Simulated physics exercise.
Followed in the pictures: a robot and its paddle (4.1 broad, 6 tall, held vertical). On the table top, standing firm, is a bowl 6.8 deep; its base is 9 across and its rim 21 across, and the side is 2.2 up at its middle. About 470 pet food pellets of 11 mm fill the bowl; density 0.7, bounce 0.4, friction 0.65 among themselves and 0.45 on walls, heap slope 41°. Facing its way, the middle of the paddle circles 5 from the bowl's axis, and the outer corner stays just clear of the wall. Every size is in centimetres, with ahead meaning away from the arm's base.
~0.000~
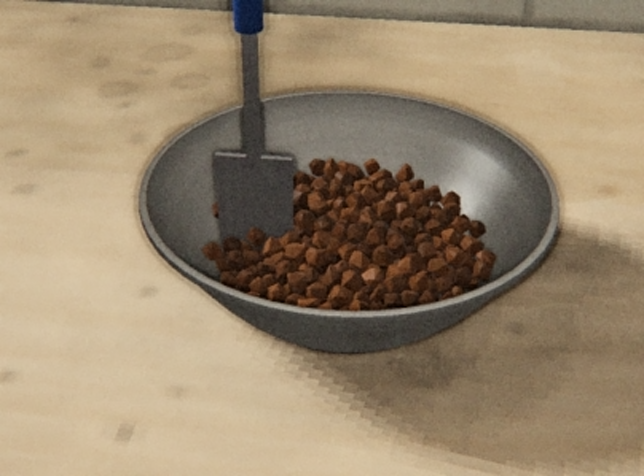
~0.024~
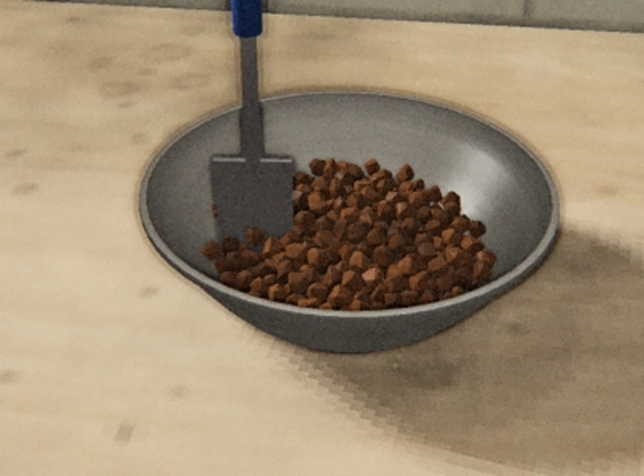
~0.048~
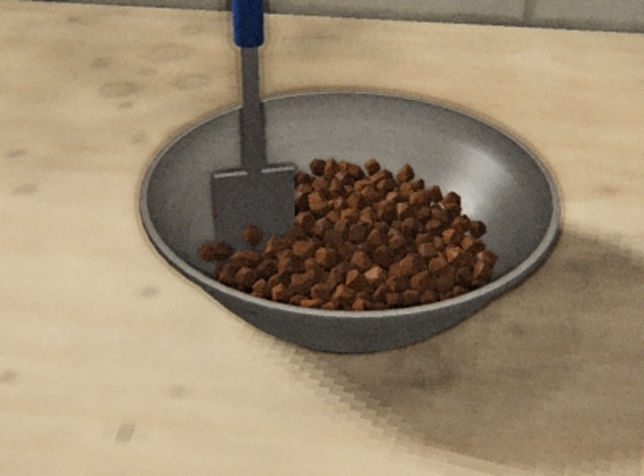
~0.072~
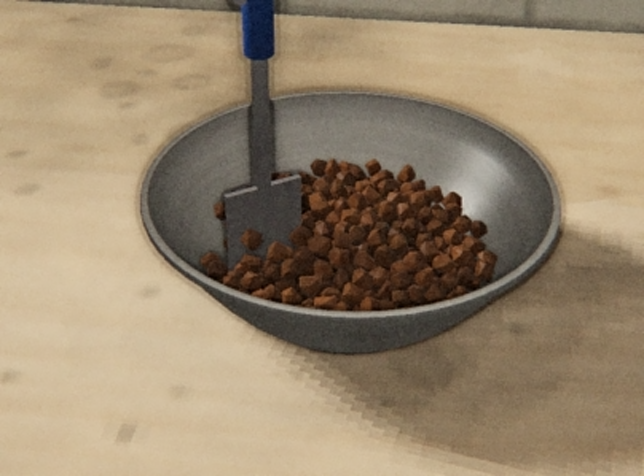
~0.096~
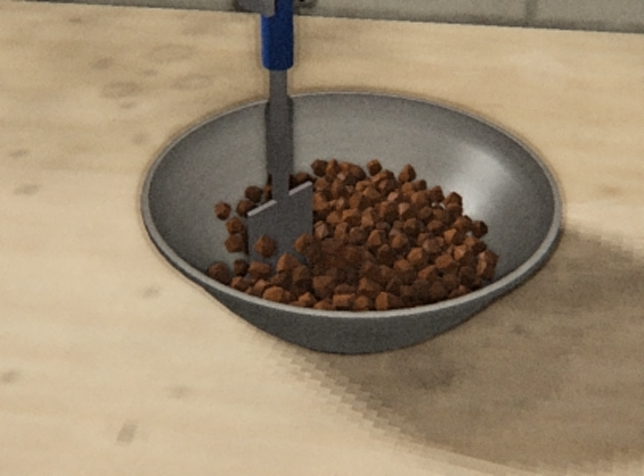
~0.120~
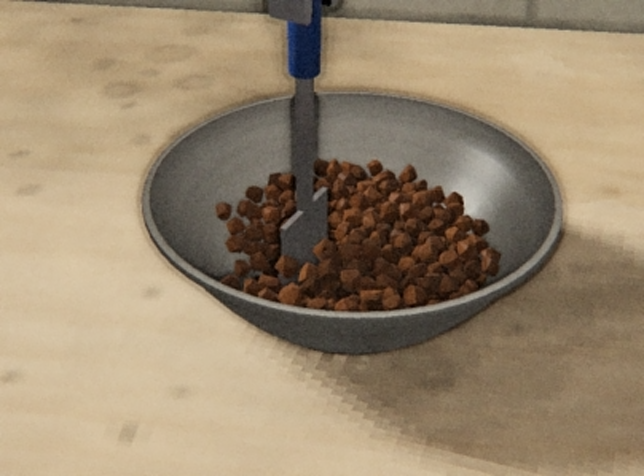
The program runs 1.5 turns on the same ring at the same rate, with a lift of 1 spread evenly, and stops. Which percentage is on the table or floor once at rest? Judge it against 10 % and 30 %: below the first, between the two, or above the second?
Between 10 and 30 %.
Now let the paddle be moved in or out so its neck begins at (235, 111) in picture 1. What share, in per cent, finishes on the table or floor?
10 %.
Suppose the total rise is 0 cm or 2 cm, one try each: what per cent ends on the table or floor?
Estimates: 20 % and 5 %.
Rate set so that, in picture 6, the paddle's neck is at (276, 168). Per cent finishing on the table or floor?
About 5 per cent.
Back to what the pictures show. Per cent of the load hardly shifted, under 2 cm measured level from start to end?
Result: Close to 20 per cent of the load.
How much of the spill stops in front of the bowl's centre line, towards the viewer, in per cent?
Roughly 30 per cent.
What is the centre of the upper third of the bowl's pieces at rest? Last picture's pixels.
About (427, 223).
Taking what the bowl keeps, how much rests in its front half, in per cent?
Roughly 45 per cent.
After 0.39 s, 252° round, highest piece 11 above the table; 437 in the bowl, 16 on the table or floor, 20 in flight or on the tool.
After 0.66 s, 75° round, highest piece 8 above the table; 407 in the bowl, 62 on the table or floor, 4 in flight or on the tool.
After 0.99 s, 180° round, highest piece 6 above the table; 393 in the bowl, 80 on the table or floor.
After 1.69 s, 180° round, highest piece 6 above the table; 393 in the bowl, 80 on the table or floor.
In the end, 393 in the bowl, 80 on the table or floor. That is 17 % on the table or floor.
